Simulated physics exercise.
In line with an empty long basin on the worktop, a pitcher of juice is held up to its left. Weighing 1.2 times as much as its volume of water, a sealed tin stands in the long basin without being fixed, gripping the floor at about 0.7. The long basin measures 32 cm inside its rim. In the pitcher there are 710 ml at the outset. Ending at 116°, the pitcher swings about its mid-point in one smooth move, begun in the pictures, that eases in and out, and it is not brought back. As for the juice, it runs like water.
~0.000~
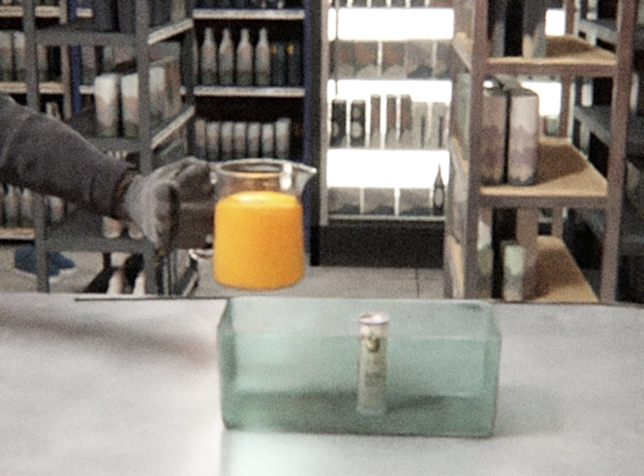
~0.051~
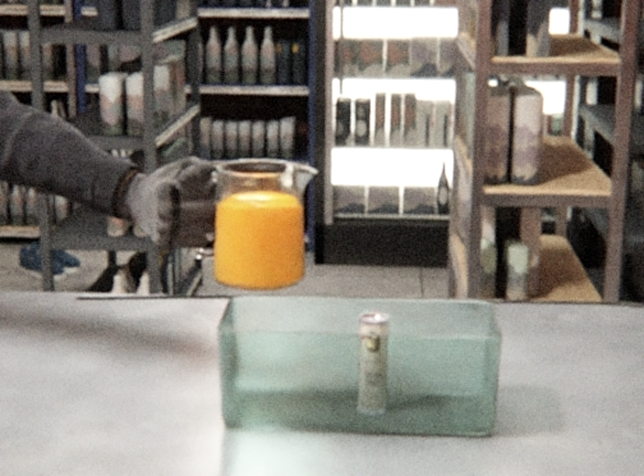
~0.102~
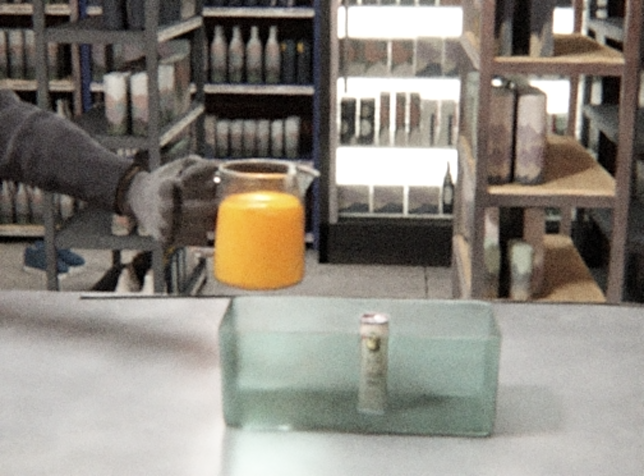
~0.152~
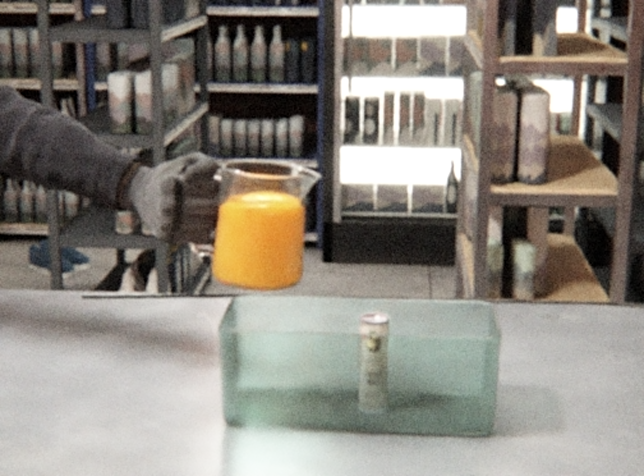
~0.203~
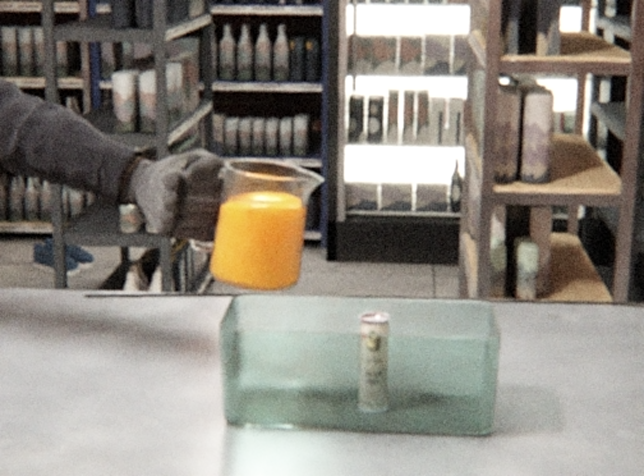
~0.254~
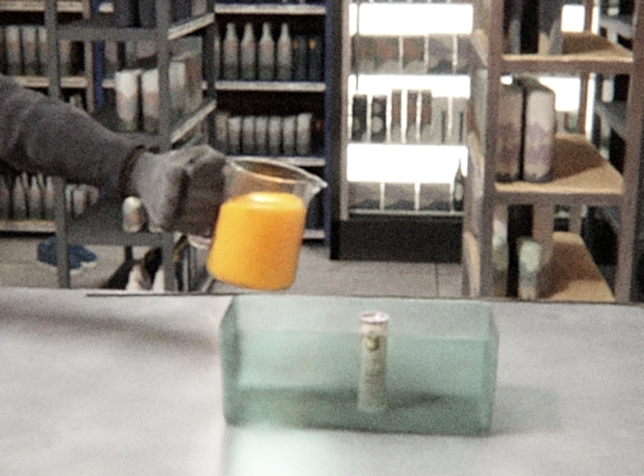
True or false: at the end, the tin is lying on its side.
True.
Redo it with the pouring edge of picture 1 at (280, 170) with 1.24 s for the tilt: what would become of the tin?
Then the tin remains standing.
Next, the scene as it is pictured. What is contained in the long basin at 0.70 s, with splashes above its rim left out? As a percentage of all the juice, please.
Some 1 per cent.
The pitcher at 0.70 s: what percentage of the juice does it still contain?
Near 92 in a hundred.
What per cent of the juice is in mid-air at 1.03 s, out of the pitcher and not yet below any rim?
It comes to some 14 percent of the total.
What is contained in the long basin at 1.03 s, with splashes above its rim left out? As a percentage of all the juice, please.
I'd put it at roughly 54 per cent.
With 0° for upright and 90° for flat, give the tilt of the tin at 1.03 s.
It sits at roughly 0°.
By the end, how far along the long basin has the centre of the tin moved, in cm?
The middle of the tin ends some 8.0 cm along the basin.
By 0.70 s the tilt is 70° and 91 per cent is still to pour; the tin stands where it began.
By 1.03 s the tilt is 108° and 31 per cent is still to pour; the tin stands where it began.
By 1.37 s the tilt is 116° and 1 per cent is still to pour; the tin lies on its side.
By 1.74 s the tilt is 116° and 0 per cent is still to pour; the tin lies on its side.
At rest the tin lies on its side.
